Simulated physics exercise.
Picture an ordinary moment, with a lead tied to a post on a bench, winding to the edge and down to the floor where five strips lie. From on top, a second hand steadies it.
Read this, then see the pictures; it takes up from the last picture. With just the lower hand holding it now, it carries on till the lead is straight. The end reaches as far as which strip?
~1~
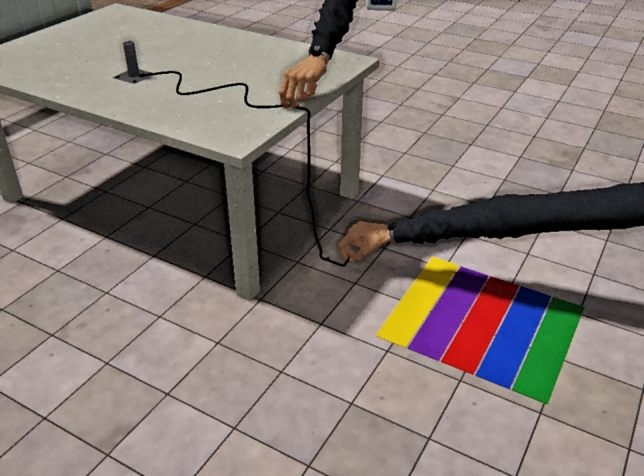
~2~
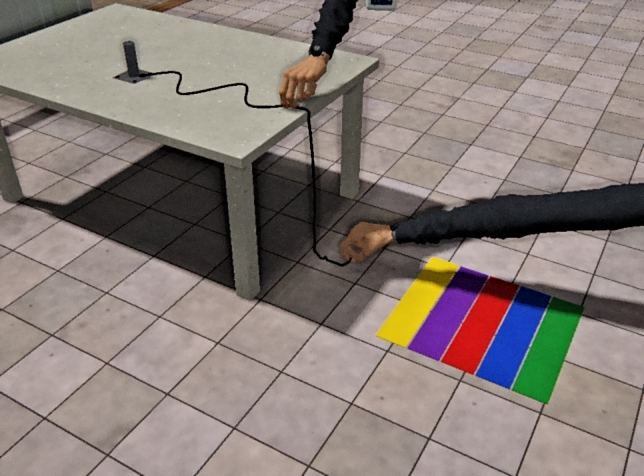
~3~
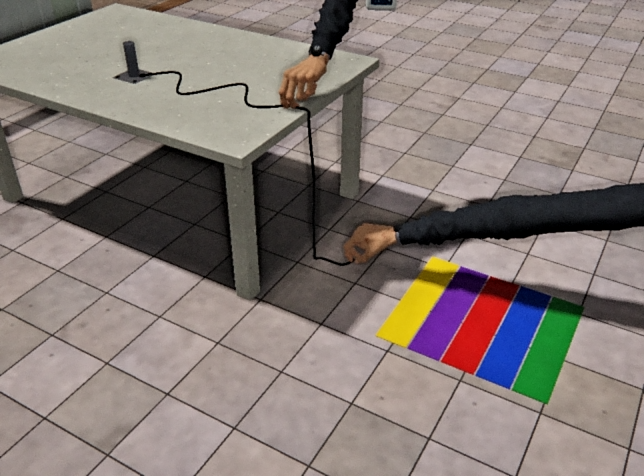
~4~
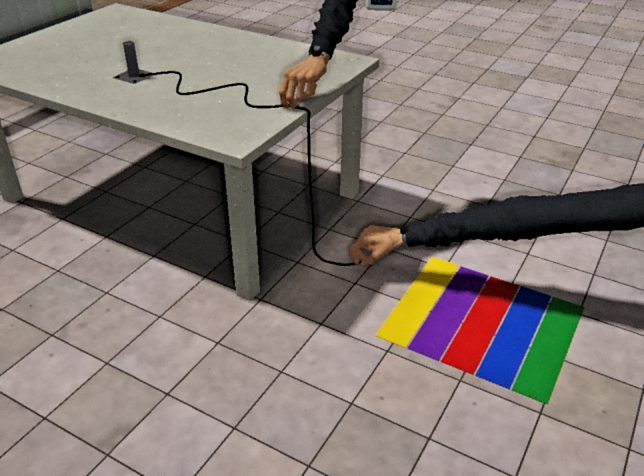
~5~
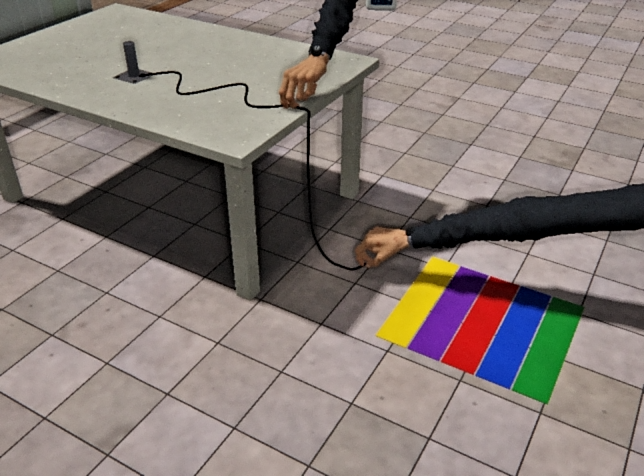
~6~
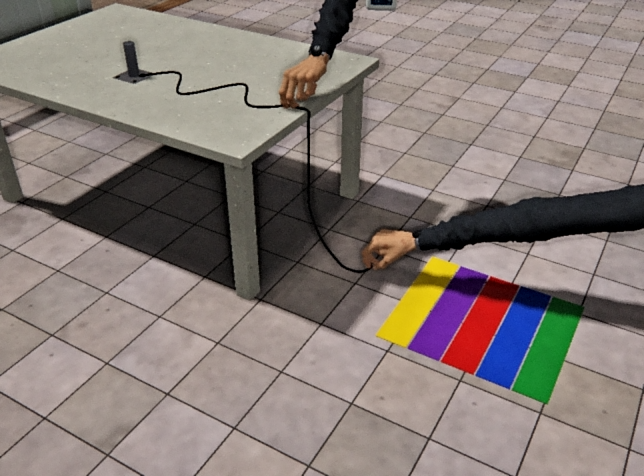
As far as the green strip.
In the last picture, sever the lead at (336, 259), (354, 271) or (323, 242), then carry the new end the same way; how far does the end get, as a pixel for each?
In order, roughly (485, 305), (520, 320) and (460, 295).
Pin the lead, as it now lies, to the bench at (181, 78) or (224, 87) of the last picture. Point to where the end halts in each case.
Try by try: (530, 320), (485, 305).
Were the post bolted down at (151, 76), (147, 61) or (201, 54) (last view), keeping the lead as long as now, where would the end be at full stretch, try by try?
The first try gives about (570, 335), the second about (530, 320) and the third about (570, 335).
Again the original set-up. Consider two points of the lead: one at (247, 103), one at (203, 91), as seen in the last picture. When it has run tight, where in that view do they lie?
They finish close to (318, 126) and close to (239, 98).
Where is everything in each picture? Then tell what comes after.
In the first picture, end (349, 258); yellow (401, 325); purple (433, 338); red (467, 351); blue (501, 364); green (538, 378).
In the second picture, end (351, 258); lead through (177, 73) (199, 92) (246, 95) (304, 110) (314, 180) (315, 244).
In the third picture, end (354, 260).
In the fourth picture, end (360, 262); lead through (177, 73) (199, 92) (246, 95) (304, 110) (310, 178) (313, 244).
In the fifth picture, end (365, 264).
In the sixth picture, end (372, 266); lead through (177, 73) (199, 92) (246, 95) (304, 110) (309, 178) (324, 243).
Soon after, end near (491, 308); over red.
After that, end near (528, 321); over blue.
At the stop, end near (551, 329); over green. It gets as far as the green strip.
